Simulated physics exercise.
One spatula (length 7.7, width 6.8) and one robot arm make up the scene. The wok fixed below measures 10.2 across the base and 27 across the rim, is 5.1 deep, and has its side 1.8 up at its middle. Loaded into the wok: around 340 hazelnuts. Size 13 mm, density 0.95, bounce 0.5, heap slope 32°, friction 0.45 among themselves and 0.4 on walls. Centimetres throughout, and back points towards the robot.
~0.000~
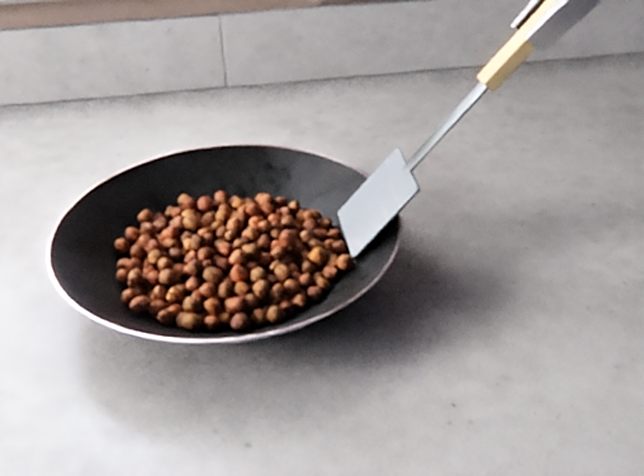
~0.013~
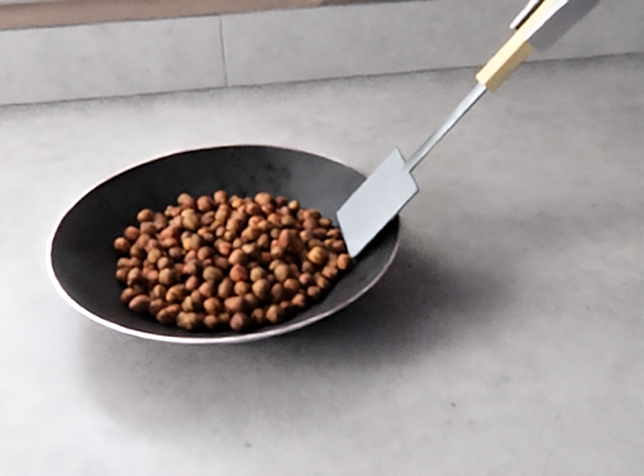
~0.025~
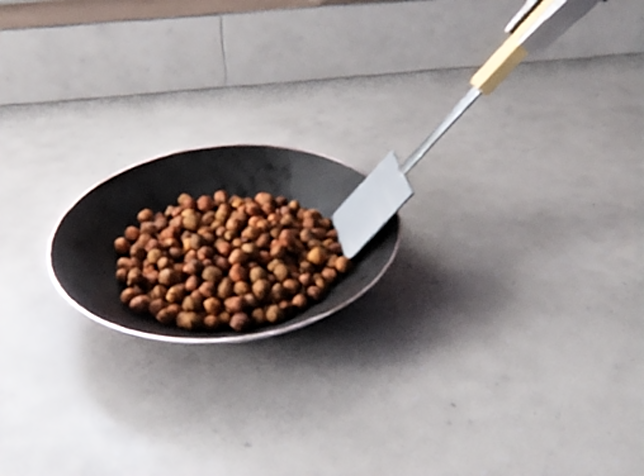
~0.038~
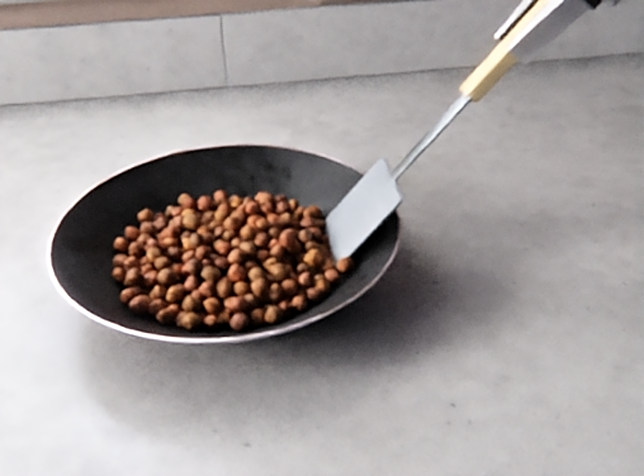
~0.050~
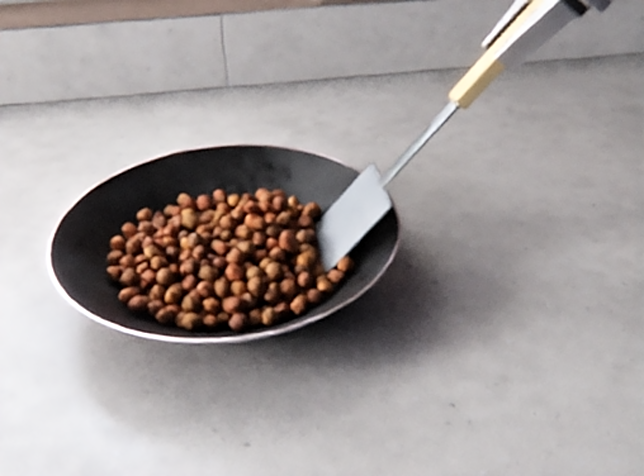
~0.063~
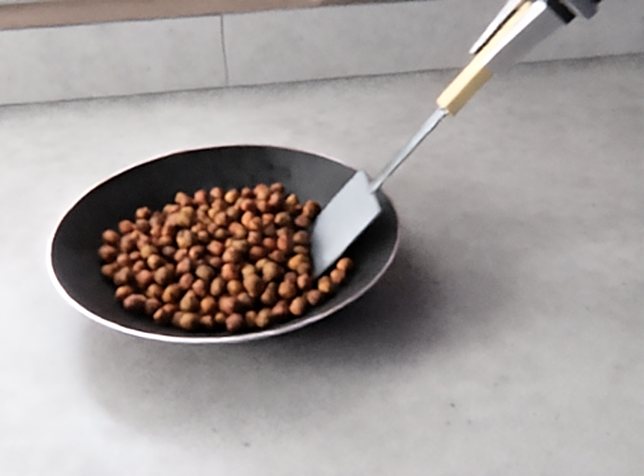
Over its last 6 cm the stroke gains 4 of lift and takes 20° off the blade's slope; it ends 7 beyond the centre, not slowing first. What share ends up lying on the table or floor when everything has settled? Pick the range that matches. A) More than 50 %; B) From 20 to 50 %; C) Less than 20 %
Answer: C.
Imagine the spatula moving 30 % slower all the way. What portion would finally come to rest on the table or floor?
I'd reckon close to 5 per cent.
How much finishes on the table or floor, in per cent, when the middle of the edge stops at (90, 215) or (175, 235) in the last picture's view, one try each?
Roughly 30 and 0 per cent.
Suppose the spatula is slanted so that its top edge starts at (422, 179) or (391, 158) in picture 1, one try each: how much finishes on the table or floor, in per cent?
About 5% and 15%.
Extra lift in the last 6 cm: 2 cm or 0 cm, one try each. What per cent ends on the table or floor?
You'd get some 5 per cent with the first setting and some 5 per cent with the second.
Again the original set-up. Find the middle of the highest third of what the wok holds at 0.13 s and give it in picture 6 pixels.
Near (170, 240).
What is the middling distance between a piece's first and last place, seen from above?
Somewhere around 4 centimetres, I'd say.
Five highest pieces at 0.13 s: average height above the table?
Height: Approx. 5 cm.
After 0.13 s, sloping 49°, highest piece 5 above the table; 342 in the wok.
After 0.20 s, sloping 42°, highest piece 6 above the table; 342 in the wok.
After 0.44 s, sloping 29°, highest piece 7 above the table; 309 in the wok, 28 on the table or floor, 5 on the blade or in flight.
After 1.49 s, sloping 29°, highest piece 6 above the table; 307 in the wok, 35 on the table or floor.
At rest, 307 in the wok, 35 on the table or floor. That is 10 % on the table or floor.
